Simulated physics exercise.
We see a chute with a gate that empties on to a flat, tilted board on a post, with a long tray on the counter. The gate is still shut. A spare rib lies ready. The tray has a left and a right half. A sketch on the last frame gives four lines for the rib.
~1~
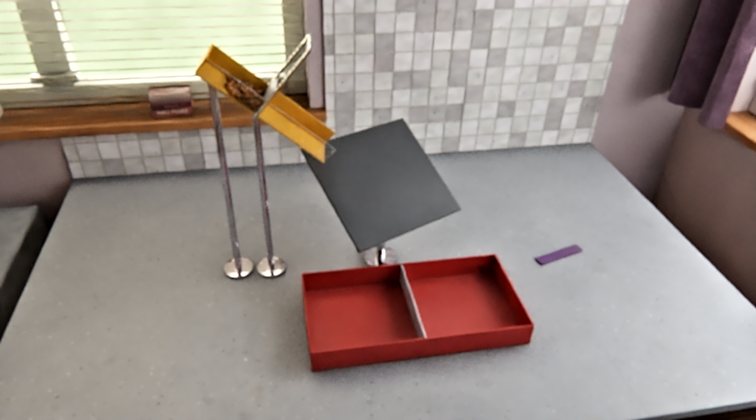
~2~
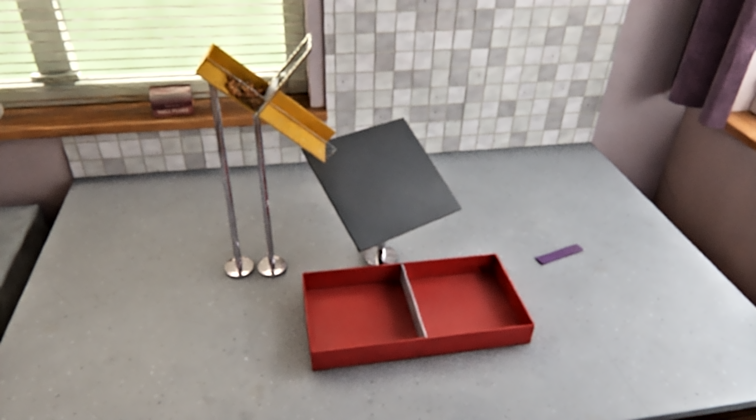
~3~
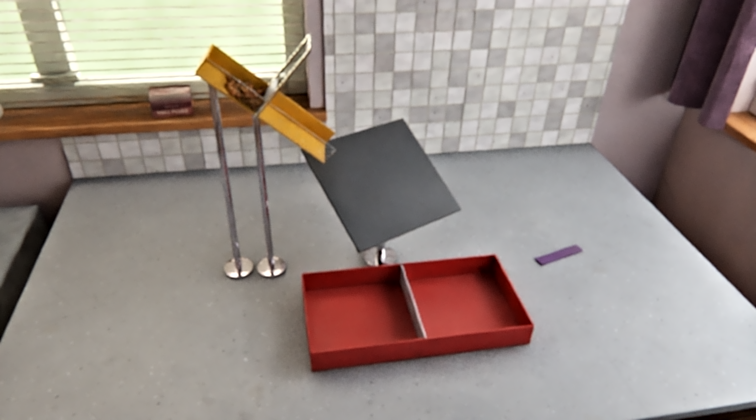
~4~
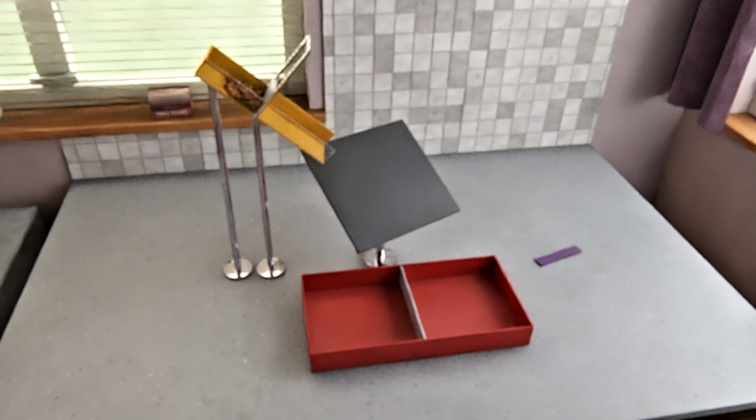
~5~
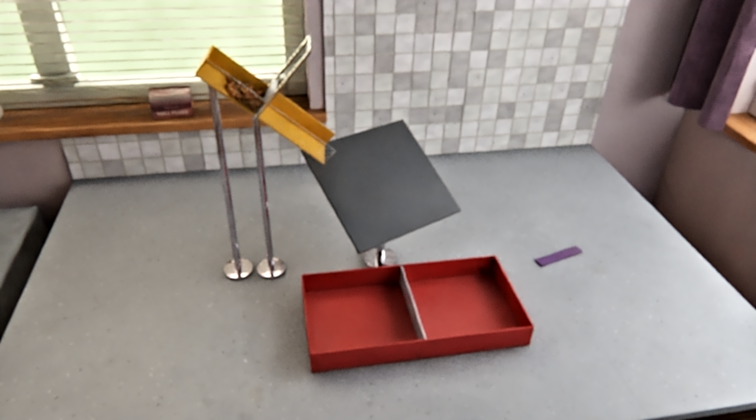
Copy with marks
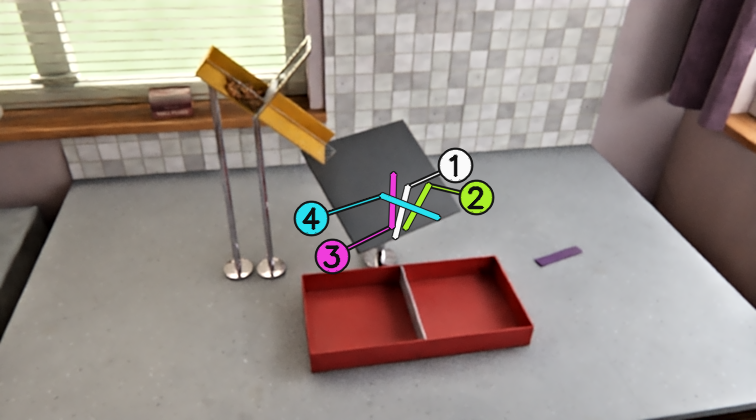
Nothing moves as a yellow chute stands beside a tilted dark board and red tray.
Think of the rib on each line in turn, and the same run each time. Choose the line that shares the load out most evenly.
2 is best.
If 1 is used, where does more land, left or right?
More lands on the left.
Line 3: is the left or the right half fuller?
Left.
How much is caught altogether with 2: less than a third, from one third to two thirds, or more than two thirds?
Line 2 gives more than two thirds.
On the marked copy, line 1 from (407, 187) to (395, 236); line 2 from (428, 185) to (405, 227); line 3 from (393, 174) to (391, 226); line 4 from (382, 195) to (437, 217).
If 1 is chosen, of what is caught, almost all in the left half, about a tenth in the right.
If 2 is chosen, of what is caught, roughly two thirds in the left half, roughly a third in the right.
If 3 is chosen, of what is caught, almost all in the left half, about a tenth in the right.
If 4 is chosen, of what is caught, just a few in the left half, almost all in the right.
